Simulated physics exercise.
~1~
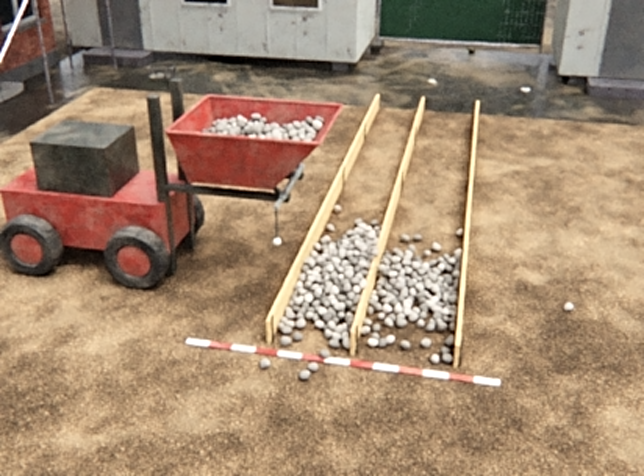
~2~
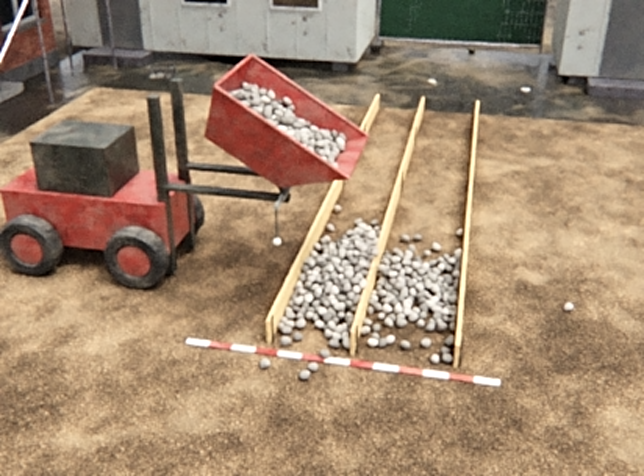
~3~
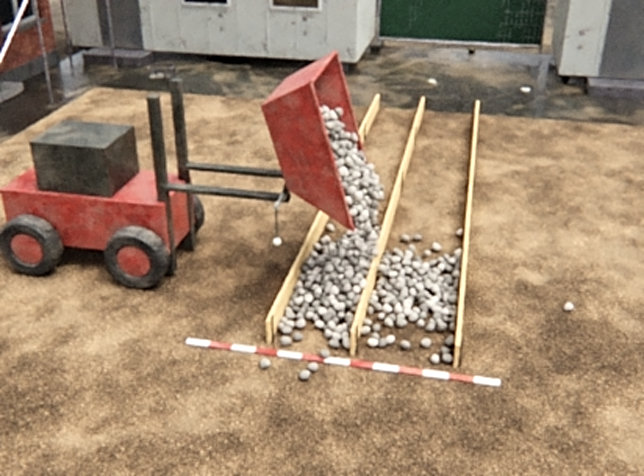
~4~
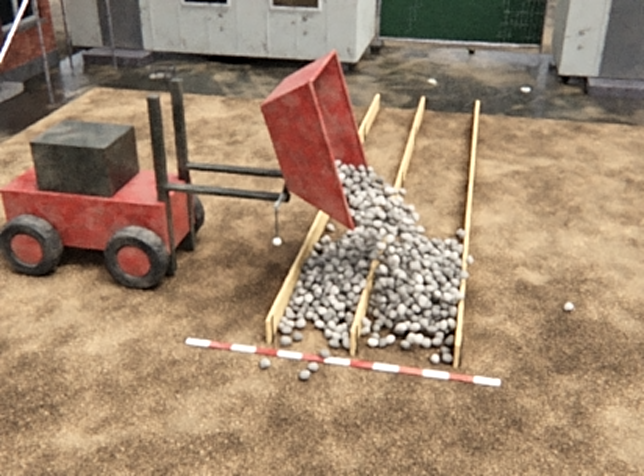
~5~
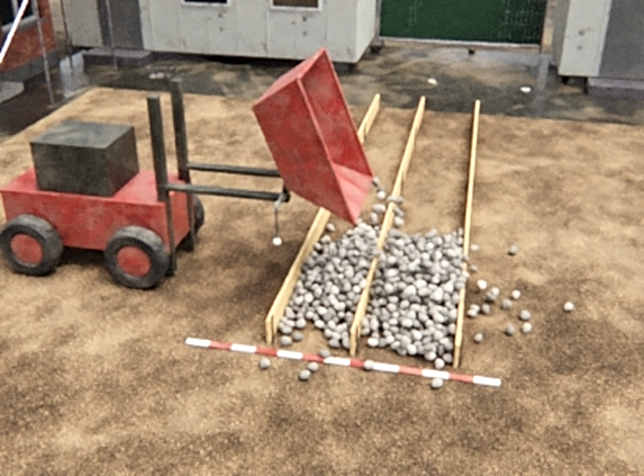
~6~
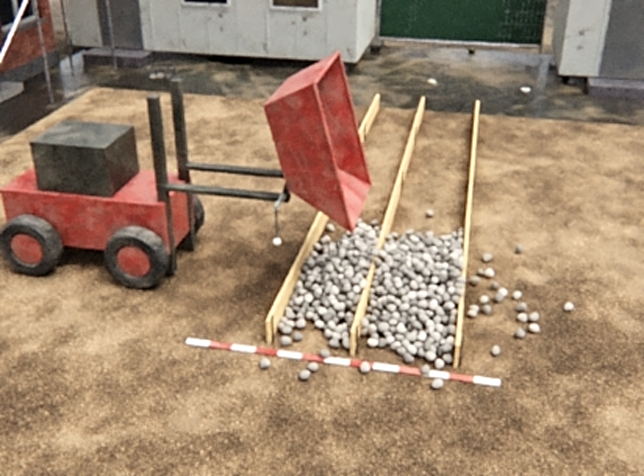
A red skip heaped with grey stones sits on the forks of a small red and black truck at the left of a brown, gritty yard, seen from above. Three pale boards make two bays to its right, already partly filled with stones, with a red and white staff lying in front. The skip tips steeply to the right, and its stones pour over the nearest boards onto the pile. It rocks slightly as the last ones drop. It ends tilted and empty, the far bay much fuller, with a few stones scattered beyond the last board.
